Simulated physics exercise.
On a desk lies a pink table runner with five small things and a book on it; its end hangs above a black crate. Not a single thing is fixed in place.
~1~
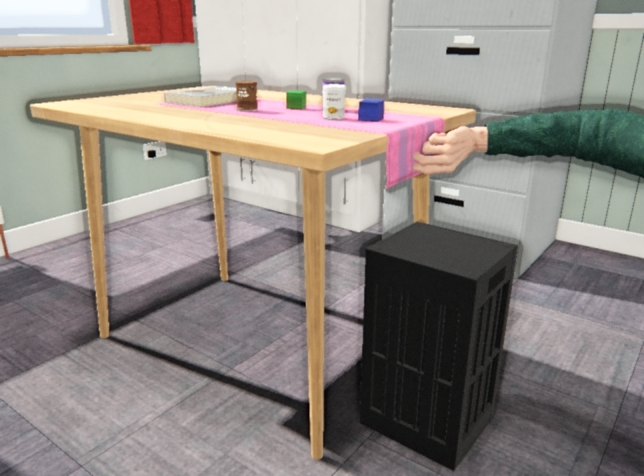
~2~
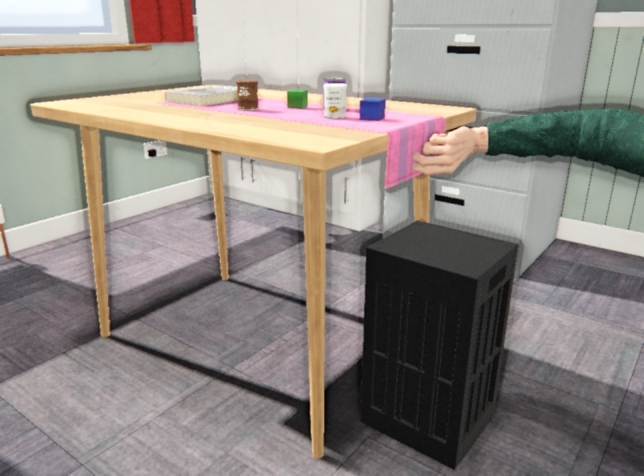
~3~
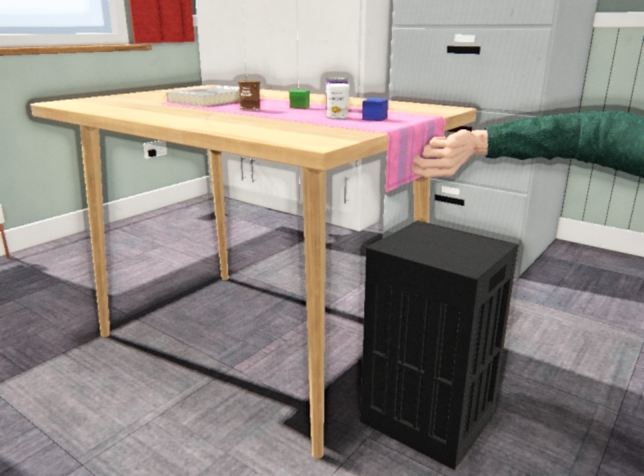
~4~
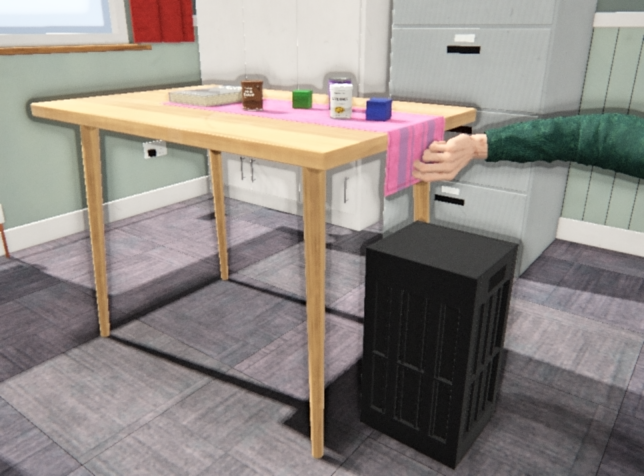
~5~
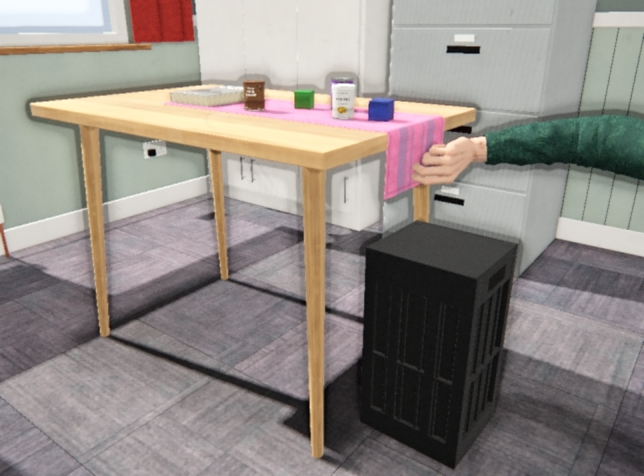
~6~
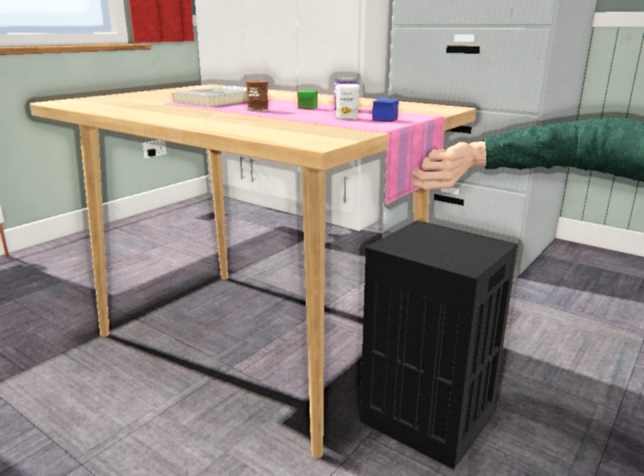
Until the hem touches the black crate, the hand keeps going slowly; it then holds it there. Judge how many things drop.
The count that falls away is going to be one.
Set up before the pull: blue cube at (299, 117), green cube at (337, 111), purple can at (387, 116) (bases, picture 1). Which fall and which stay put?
As for the blue cube, it stays aboard; the green cube stays aboard; the purple can goes off.
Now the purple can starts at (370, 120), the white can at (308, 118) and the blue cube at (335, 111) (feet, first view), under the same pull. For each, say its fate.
Looking at each one, the purple can drops away, the white can remains in position and the blue cube remains in position.
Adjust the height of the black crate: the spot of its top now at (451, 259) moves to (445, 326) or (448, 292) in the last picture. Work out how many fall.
Then 3, then 2.
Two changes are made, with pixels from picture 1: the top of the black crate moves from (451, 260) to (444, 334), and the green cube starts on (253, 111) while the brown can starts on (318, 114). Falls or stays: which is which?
Observed: Green cube remains seated; brown can departs.
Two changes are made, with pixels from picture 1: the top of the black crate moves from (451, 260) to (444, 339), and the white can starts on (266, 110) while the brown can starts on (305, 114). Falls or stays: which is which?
Outcome for the white can: It stays. Outcome for the brown can: It is lost.
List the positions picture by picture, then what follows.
Hem (386, 189); blue cube (372, 100); white can (334, 86); purple can (334, 79); green cube (296, 91); brown can (246, 82); top of the crate (451, 260), in the first picture.
Hem (385, 188); blue cube (373, 99), in the second picture.
Hem (386, 192); white can (338, 85), in the third picture.
Hem (385, 196); purple can (340, 78); top of the crate (452, 259), in the fourth picture.
Hem (384, 199); green cube (304, 91), in the fifth picture.
Hem (386, 205); blue cube (386, 100); white can (348, 86); purple can (346, 78); green cube (308, 91); brown can (257, 81), in the sixth picture.
Early on, hem near (413, 218); all still up.
Midway, hem on the crate; blue cube gone.
Finally, hem on the crate; blue cube gone. The count of fallen things is one.
